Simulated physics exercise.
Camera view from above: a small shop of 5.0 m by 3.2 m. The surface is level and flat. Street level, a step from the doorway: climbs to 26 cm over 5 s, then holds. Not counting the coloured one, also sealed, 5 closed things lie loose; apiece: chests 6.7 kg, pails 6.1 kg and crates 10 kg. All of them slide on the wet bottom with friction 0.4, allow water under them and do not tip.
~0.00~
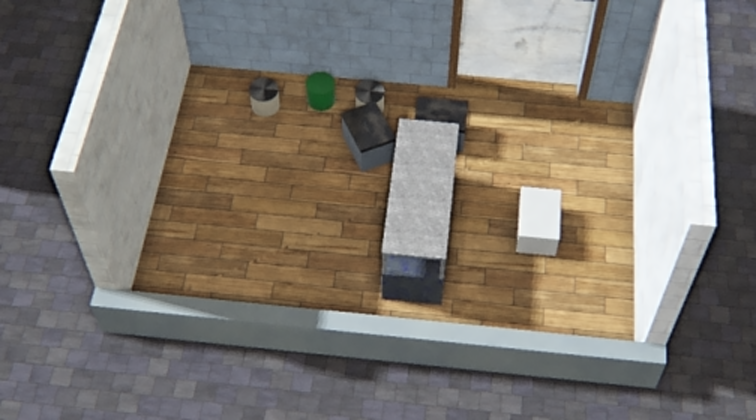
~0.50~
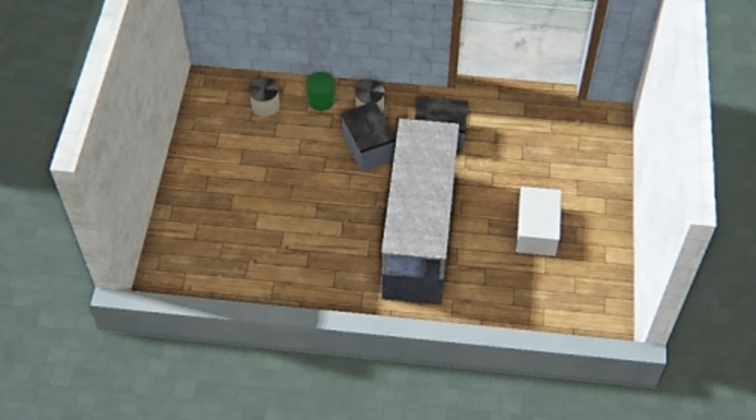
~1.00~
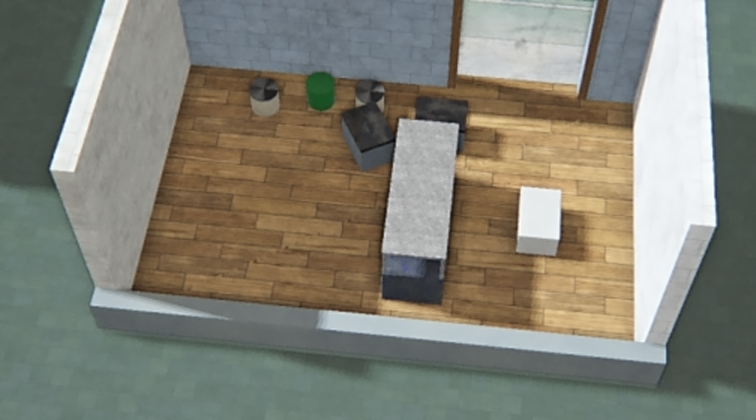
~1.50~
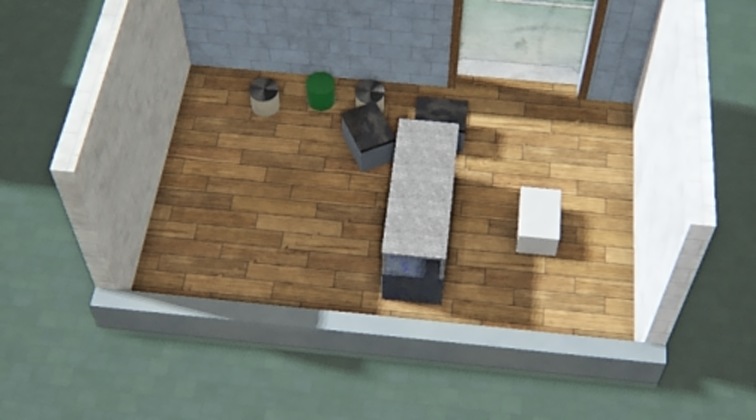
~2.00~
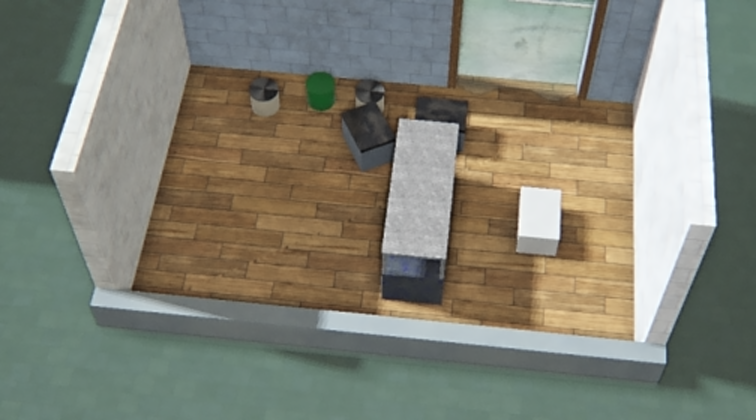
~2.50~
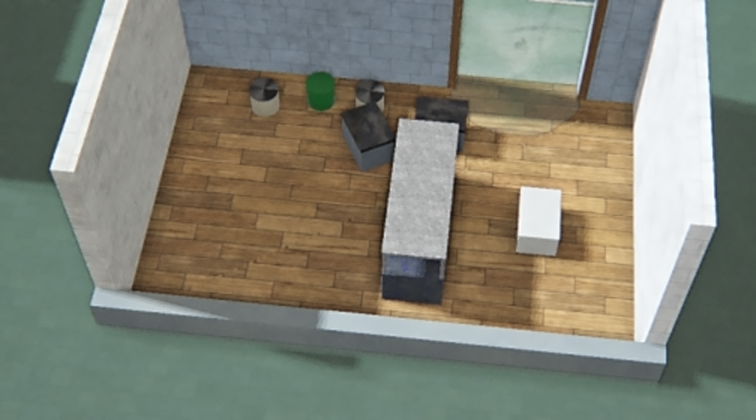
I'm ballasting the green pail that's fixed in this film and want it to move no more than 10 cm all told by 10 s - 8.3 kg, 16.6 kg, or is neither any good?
I reckon the lighter ballast is ample.
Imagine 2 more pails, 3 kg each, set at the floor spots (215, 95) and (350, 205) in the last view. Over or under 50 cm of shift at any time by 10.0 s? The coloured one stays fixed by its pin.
Below the mark, then below the mark.
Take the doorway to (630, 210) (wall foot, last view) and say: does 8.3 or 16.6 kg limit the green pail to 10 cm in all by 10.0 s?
Answer: No option succeeds.
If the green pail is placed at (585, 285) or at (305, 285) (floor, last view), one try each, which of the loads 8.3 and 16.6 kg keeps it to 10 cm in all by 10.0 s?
Well, first neither mass is sufficient, and next only the heavy mass succeeds.
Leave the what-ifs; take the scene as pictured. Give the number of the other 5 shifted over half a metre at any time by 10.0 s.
By my count, 3.
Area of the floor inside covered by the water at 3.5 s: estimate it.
I'd estimate close to 2.5 m2.
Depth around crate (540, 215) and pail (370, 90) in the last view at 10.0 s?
Some 20 cm at the first, some 4 cm at the second.
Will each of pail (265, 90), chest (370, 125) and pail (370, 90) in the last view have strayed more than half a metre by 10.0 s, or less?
Falls short; exceeds it; falls short.
After 3.5 s the green pail would be 0 cm from its start with 8.3 kg and 0 cm from its start with 16.6 kg; 0 cm of water round it then.
After 4.5 s the green pail would be 0 cm from its start with 8.3 kg and 0 cm from its start with 16.6 kg; 0 cm of water round it then.
After 7.0 s the green pail would be 0 cm from its start with 8.3 kg and 0 cm from its start with 16.6 kg; 2 cm of water round it then.
After 10.0 s the green pail would be 0 cm from its start with 8.3 kg and 0 cm from its start with 16.6 kg; 5 cm of water round it then.
